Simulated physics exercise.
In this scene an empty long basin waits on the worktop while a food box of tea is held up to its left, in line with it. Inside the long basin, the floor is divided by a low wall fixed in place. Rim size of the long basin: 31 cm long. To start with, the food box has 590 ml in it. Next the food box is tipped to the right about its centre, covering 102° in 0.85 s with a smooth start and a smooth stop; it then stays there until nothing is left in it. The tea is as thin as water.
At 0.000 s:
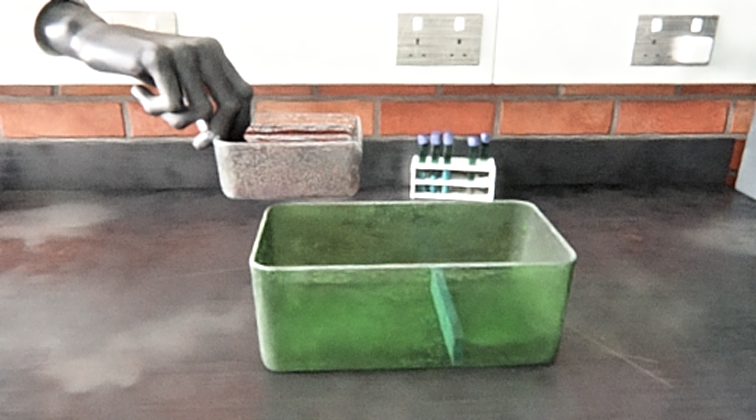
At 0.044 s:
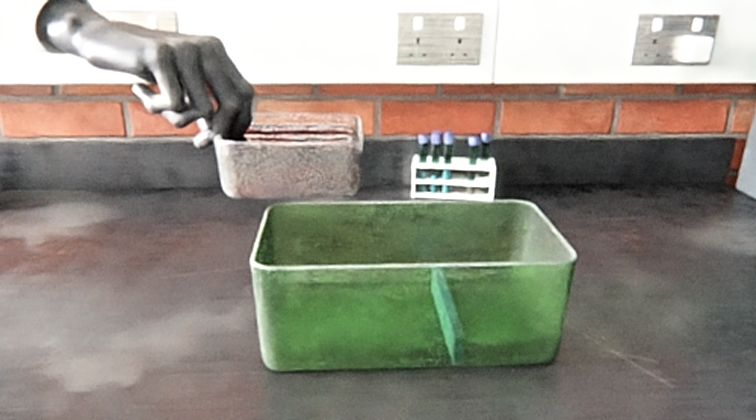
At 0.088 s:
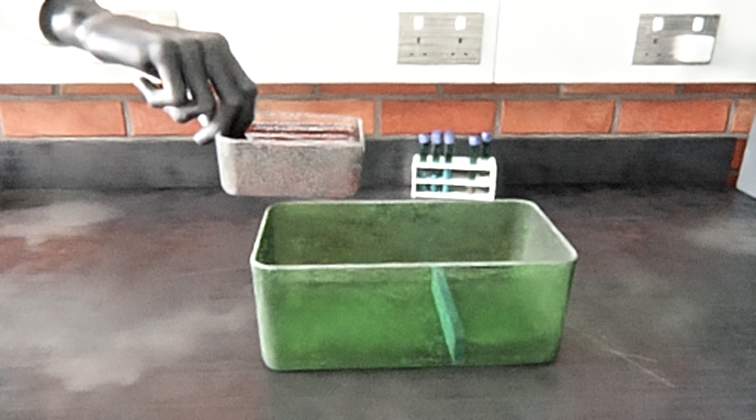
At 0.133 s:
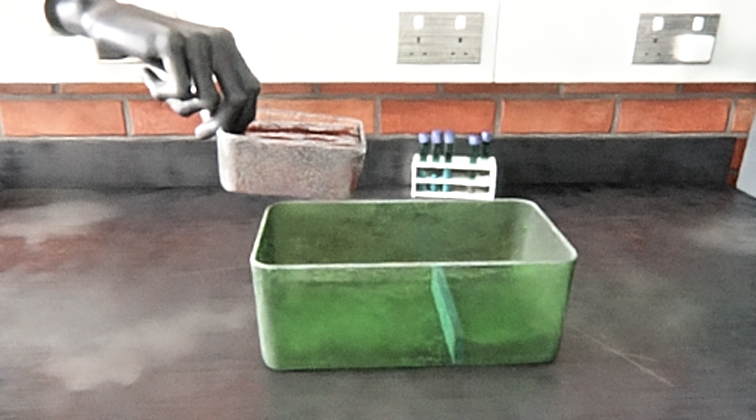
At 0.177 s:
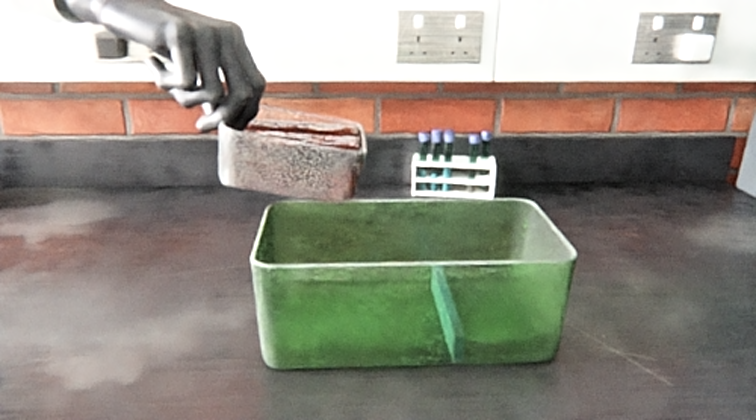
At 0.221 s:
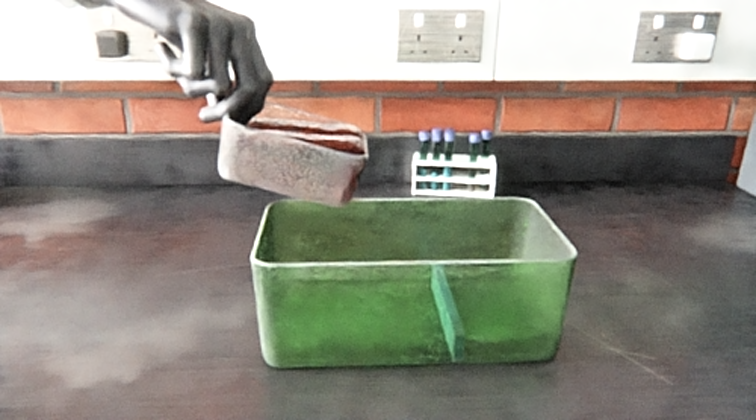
At first, a dark hand holds a small, speckled box level above a worktop, behind and to the left of a long green basin with a slanted divider. The hand then slowly tilts the box, its right end dipping gently toward the basin, while the basin and the rack of tubes stay still.
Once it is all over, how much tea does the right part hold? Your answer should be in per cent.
The right part holds about 10 per cent.
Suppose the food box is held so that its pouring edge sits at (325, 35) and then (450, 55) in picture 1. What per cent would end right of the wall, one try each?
Roughly 15 per cent the first time and 65 per cent the second.
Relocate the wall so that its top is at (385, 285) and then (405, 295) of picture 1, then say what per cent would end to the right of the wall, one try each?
75 per cent first, 60 per cent second.
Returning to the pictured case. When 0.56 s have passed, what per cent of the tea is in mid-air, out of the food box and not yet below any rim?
Estimate: About 30 % of all of it.
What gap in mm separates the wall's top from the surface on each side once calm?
Close to 14 mm left and close to 28 mm right.
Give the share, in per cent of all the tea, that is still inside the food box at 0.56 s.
Some 26 % of it is still there.
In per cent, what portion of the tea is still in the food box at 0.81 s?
Roughly 4 per cent.
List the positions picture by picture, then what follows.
It leans 0°; its right rim is at (360, 130); the tea meets the walls at (228, 136) and (358, 135); the long basin's rim runs from (261, 234) to (553, 230); the wall's top is at (446, 300), in the first picture.
It leans 1°; its right rim is at (361, 130); the tea meets the walls at (229, 135) and (358, 135), in the second picture.
It leans 3°; its right rim is at (362, 132); the tea meets the walls at (230, 134) and (359, 135), in the third picture.
It leans 6°; its right rim is at (363, 135); the tea meets the walls at (231, 132) and (358, 136), in the fourth picture.
It leans 11°; its right rim is at (364, 140); the tea meets the walls at (232, 131) and (362, 136), in the fifth picture.
It leans 16°; its right rim is at (365, 145); the tea meets the walls at (233, 130) and (365, 139); 1 per cent is over the edge, in the sixth picture.
After 0.56 s the tilt is 75° and 25 per cent is still to pour, 44 is left of the wall and 0 right of it.
After 0.81 s the tilt is 101° and 4 per cent is still to pour, 87 is left of the wall and 7 right of it.
After 1.07 s the tilt is 102° and 0 per cent is still to pour, 90 is left of the wall and 9 right of it.
After 1.35 s the tilt is 102° and 0 per cent is still to pour, 89 is left of the wall and 10 right of it.
In the end 89 per cent lies left of the wall, 10 right of it and 1 outside.
